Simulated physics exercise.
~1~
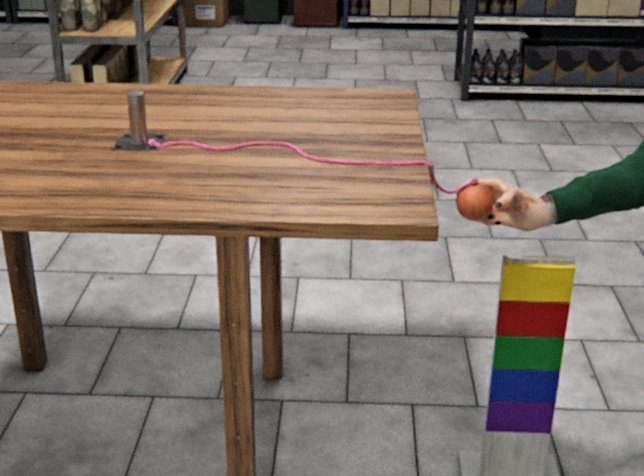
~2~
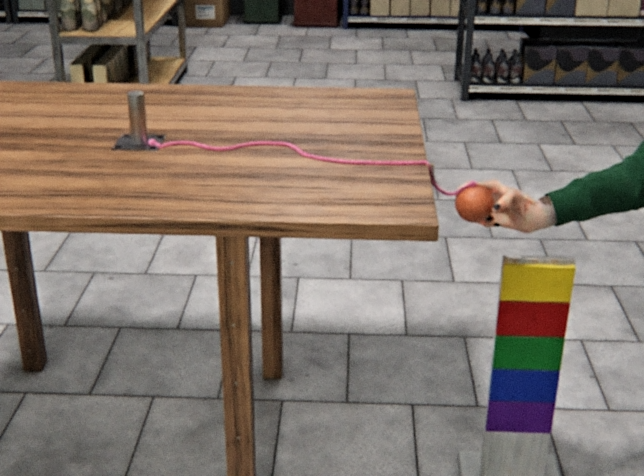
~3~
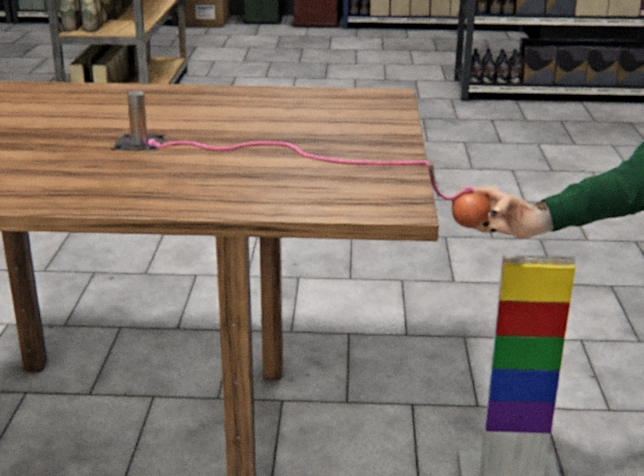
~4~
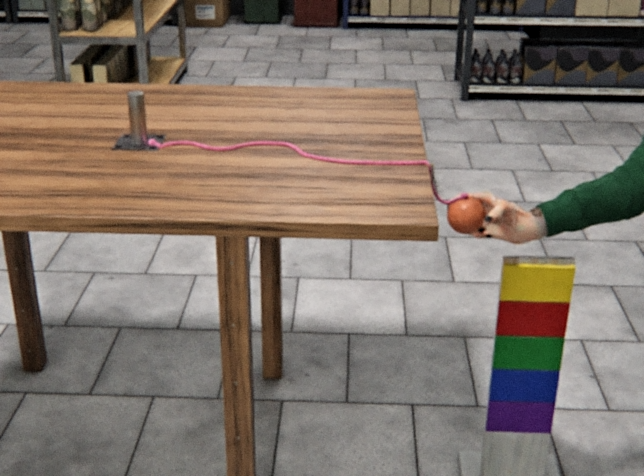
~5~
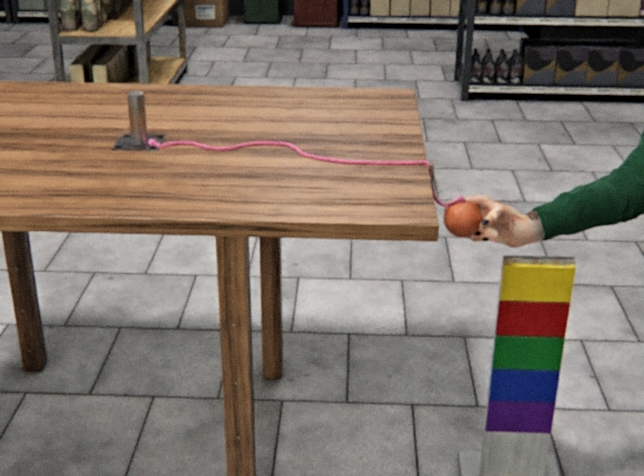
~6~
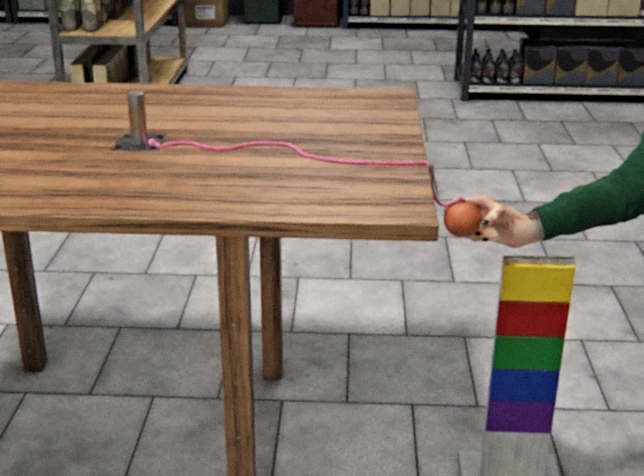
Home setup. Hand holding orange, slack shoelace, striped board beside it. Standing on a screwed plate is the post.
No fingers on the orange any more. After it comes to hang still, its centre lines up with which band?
It lines up with yellow.
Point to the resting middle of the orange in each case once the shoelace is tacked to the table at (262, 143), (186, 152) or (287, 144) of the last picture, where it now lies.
(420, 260), (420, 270) and (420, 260).
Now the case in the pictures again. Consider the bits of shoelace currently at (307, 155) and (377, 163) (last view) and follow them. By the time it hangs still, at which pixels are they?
Near (342, 153) and (416, 157).
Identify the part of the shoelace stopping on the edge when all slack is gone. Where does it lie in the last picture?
It is around (390, 163).
Early on, orange near (418, 263); level with yellow.
Midway, orange near (439, 277); level with yellow.
Finally, orange near (417, 276); level with yellow. Its centre hangs level with the yellow band.
